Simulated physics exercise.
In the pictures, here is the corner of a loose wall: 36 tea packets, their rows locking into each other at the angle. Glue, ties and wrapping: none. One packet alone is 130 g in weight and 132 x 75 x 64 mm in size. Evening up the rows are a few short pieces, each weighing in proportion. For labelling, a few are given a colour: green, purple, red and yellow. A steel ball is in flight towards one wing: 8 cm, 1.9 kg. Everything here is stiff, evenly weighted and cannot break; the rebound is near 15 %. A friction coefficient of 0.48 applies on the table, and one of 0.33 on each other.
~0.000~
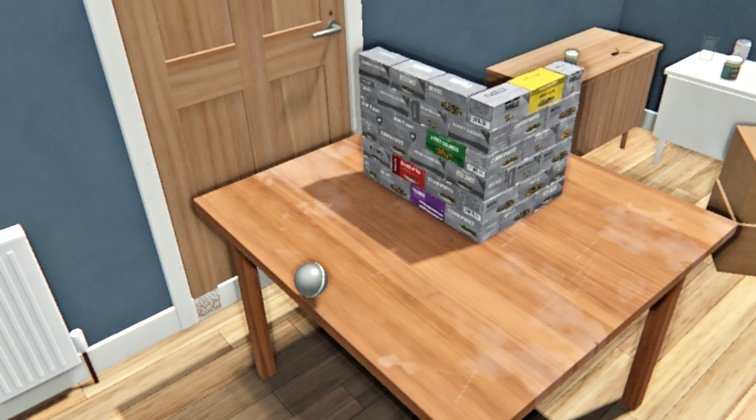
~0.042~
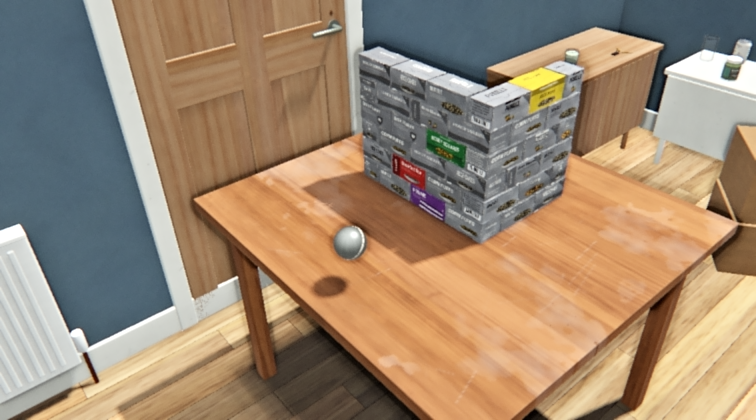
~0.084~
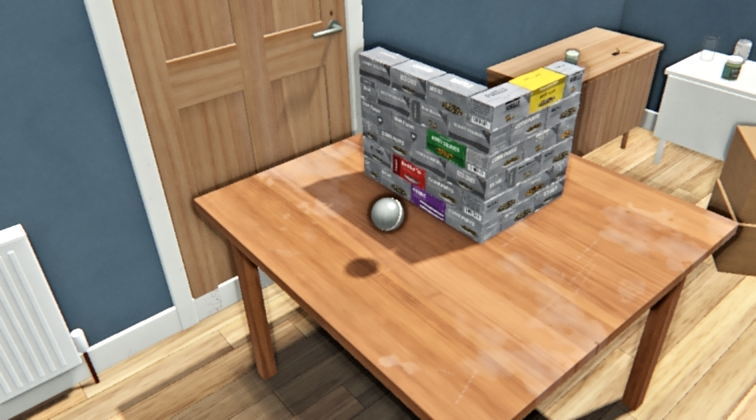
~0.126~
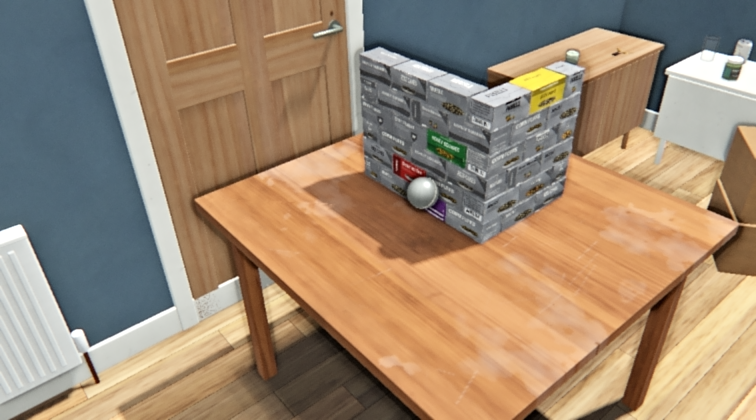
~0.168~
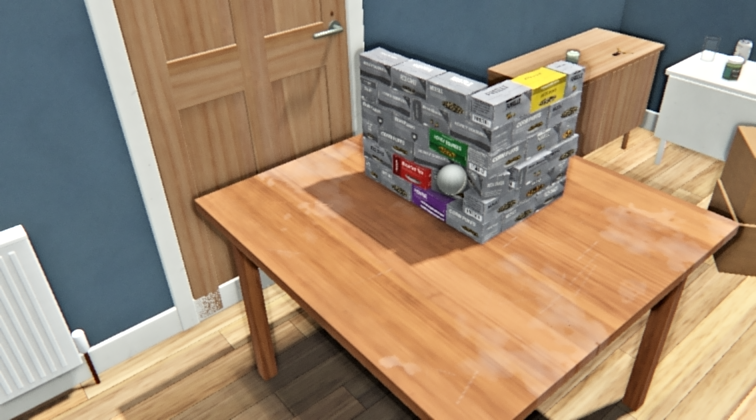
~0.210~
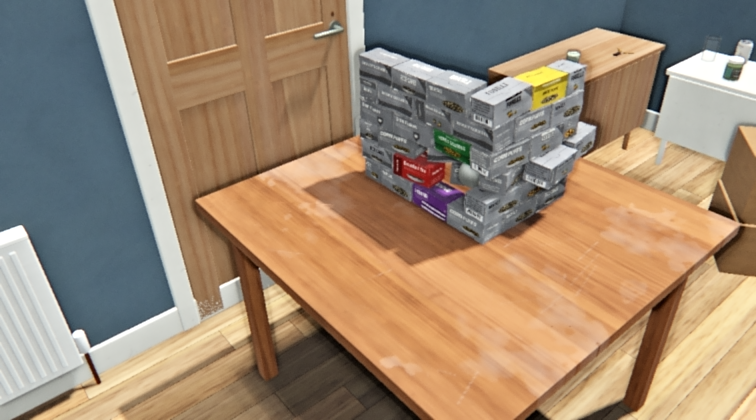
In this clip, a metal ball flies over a wooden table from the left and strikes a corner wall of stacked grey packets near the green and purple ones, pushing in among them as several packets shift and tilt.
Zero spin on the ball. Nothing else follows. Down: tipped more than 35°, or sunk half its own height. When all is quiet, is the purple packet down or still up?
It is still up.
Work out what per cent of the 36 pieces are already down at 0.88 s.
45 %.
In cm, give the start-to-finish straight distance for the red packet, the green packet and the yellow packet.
Net displacement: Red = 2 cm, green = 24 cm, yellow = 48 cm.
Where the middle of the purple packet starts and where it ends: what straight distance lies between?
Start and end lie near 0 cm apart.
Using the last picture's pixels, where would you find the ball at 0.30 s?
Look close to (511, 178).
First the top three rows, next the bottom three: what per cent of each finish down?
60% and 30%.
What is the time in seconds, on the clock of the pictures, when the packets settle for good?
Close to 2.0 seconds, I'd say.
By 0.30 s, ball still moving; 2 of the 36 packets down; purple packet unmoved; green packet tilted 27°, 57 mm lower.
By 0.54 s, ball still moving; 9 of the 36 packets down; purple packet unmoved; yellow packet tilted 16°.
By 0.88 s, ball still moving; 16 of the 36 packets down; purple packet unmoved; yellow packet tilted 30°, 17 cm lower.
By 1.26 s, ball still moving; 16 of the 36 packets down; purple packet unmoved; yellow packet tilted 29°, 31 cm lower.
When it is over (2.2 s), ball rolling away; 16 of the 36 packets down; purple packet unmoved; yellow packet 32 cm lower; green packet 19 cm lower. In pixels of the last frame, middles, purple packet near (438, 198), yellow packet near (567, 147).
